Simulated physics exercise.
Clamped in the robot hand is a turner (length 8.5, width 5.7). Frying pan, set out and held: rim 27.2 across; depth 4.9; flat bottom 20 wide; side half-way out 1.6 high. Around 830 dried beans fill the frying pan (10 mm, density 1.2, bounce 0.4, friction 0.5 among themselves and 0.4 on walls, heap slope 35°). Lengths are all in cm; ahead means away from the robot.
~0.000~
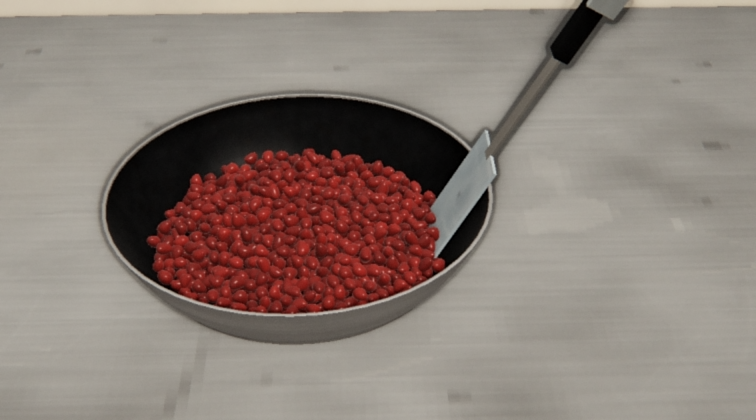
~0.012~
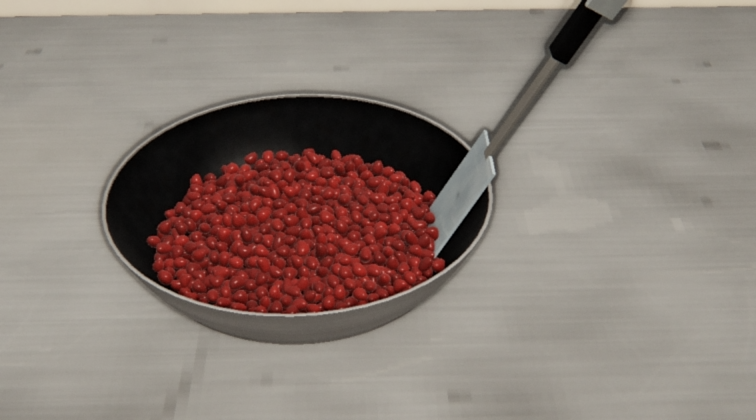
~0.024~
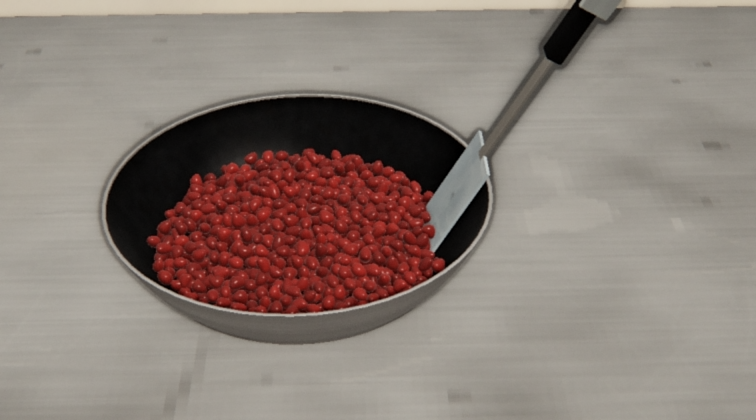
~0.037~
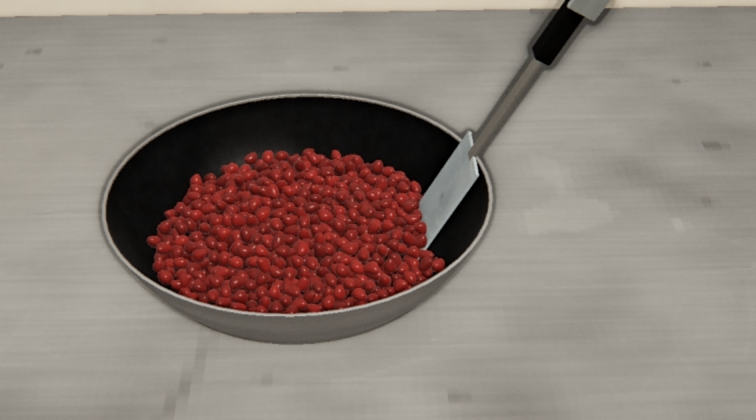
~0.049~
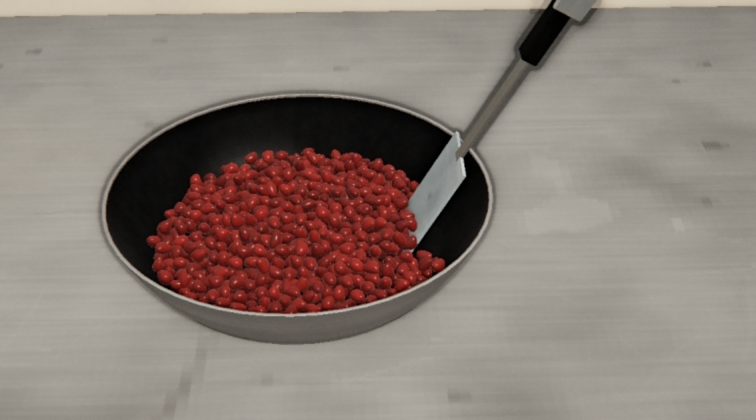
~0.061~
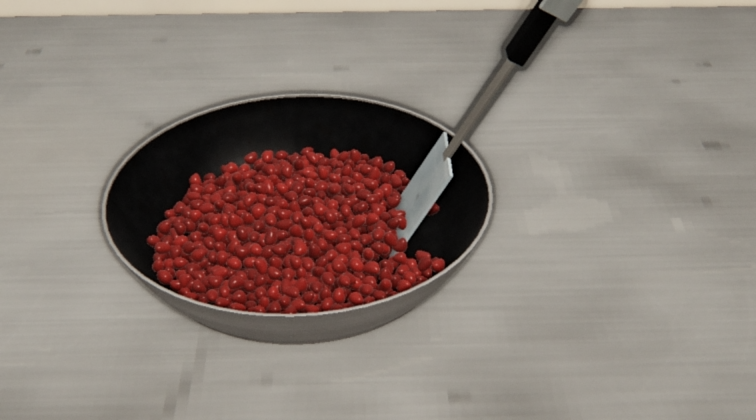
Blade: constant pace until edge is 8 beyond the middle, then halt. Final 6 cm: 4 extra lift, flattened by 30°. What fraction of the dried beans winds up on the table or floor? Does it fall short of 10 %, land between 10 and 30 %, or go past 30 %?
It falls short of 10 %.
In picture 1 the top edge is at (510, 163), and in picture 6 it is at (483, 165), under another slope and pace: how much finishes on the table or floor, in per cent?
0 per cent.
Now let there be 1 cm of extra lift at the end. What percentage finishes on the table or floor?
It comes to near 0 percent.
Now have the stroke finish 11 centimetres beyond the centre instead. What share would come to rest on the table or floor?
Result: Approx. 15 %.
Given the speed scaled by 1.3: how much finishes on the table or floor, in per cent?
Something close to 5 per cent ends up on the table or floor.
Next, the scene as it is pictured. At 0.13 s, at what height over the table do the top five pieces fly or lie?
Roughly 5 cm.
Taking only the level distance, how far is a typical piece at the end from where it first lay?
The value is roughly 2 cm.
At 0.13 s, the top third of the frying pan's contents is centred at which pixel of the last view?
Roughly at pixel (281, 215).
By 0.13 s, sloping 61°, highest piece 5 above the table; 834 in the frying pan.
By 0.20 s, sloping 51°, highest piece 6 above the table; 834 in the frying pan.
By 0.44 s, sloping 31°, highest piece 6 above the table; 804 in the frying pan, 29 on the table or floor, 1 on the blade or in flight.
By 1.49 s, sloping 31°, highest piece 5 above the table; 803 in the frying pan, 31 on the table or floor.
Final count, 803 in the frying pan, 31 on the table or floor. That is 4 % on the table or floor.
